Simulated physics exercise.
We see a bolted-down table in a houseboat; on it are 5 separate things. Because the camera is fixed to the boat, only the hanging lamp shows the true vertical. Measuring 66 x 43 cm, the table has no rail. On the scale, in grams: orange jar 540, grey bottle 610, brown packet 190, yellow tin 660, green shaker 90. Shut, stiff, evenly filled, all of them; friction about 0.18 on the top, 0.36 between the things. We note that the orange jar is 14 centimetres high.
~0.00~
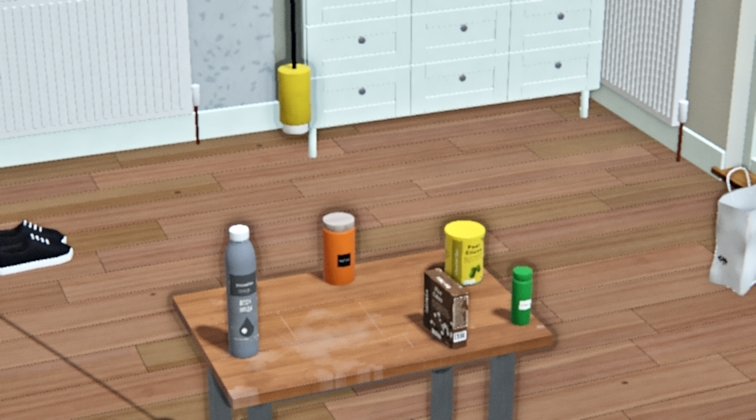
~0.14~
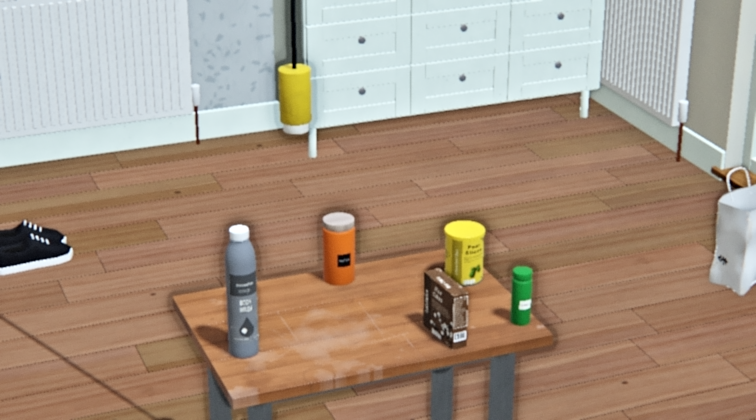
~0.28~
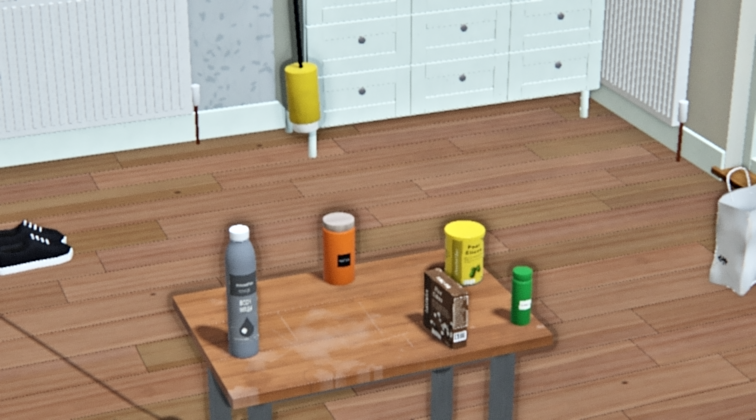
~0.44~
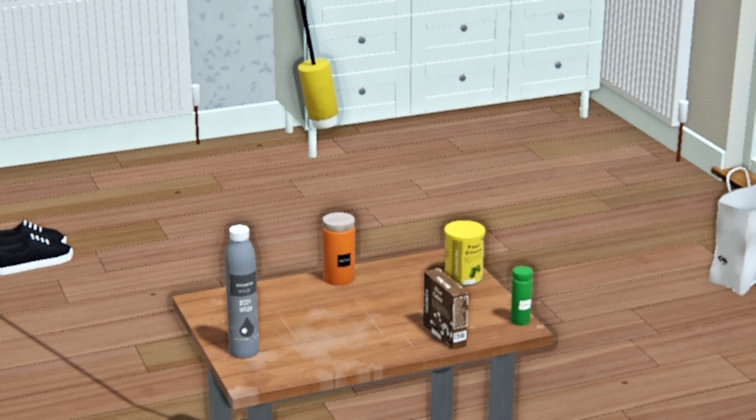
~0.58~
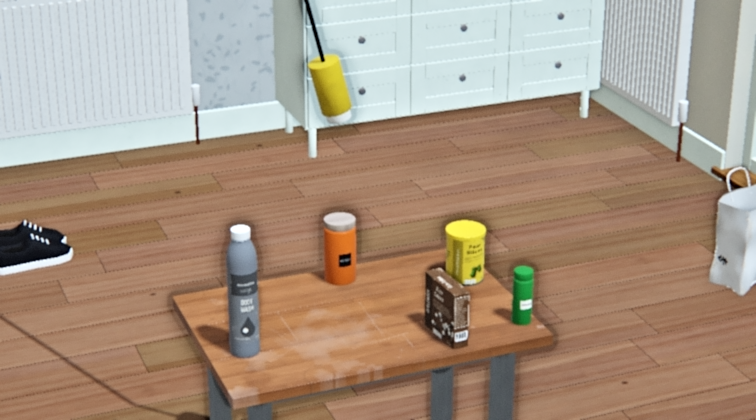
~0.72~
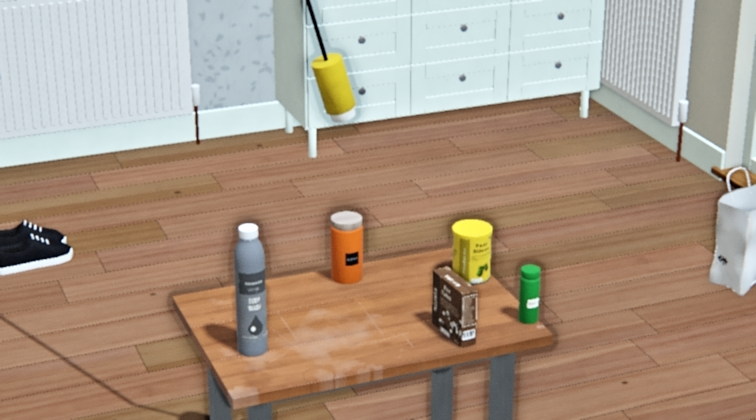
A yellow hanging lamp hangs straight at first, then swings to the right in front of the pale drawers, while five containers stand still on a wooden table. As the lamp reaches a clear slant, the grey bottle, orange jar, brown packet, yellow tin and green shaker all slide slightly right.
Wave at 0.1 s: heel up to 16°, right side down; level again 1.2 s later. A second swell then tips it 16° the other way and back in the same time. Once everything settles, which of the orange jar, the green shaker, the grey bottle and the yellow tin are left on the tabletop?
The orange jar is left there, the green shaker is not left there, the grey bottle is left there, the yellow tin is not left there.
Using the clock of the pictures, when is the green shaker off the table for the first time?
0.8 s or so.
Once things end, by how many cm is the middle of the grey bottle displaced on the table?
0 cm.
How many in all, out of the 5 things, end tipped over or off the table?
The number is 2.
After 1.02 s, heel 7°, right side down; yellow tin and green shaker now off the table; grey bottle moved 10 cm near (291, 283); orange jar moved 10 cm near (383, 242).
After 1.22 s, boat level; grey bottle moved 14 cm near (311, 279); orange jar moved 14 cm near (400, 239); brown packet moved 15 cm.
After 2.12 s, heel 11°, left side down; grey bottle moved 7 cm near (278, 285); orange jar moved 7 cm near (371, 244); brown packet moved 8 cm.
In the end (3.0 s), off the table, yellow tin and green shaker; the other 3 under 5 cm from the start. In the last view, orange jar near (339, 249).
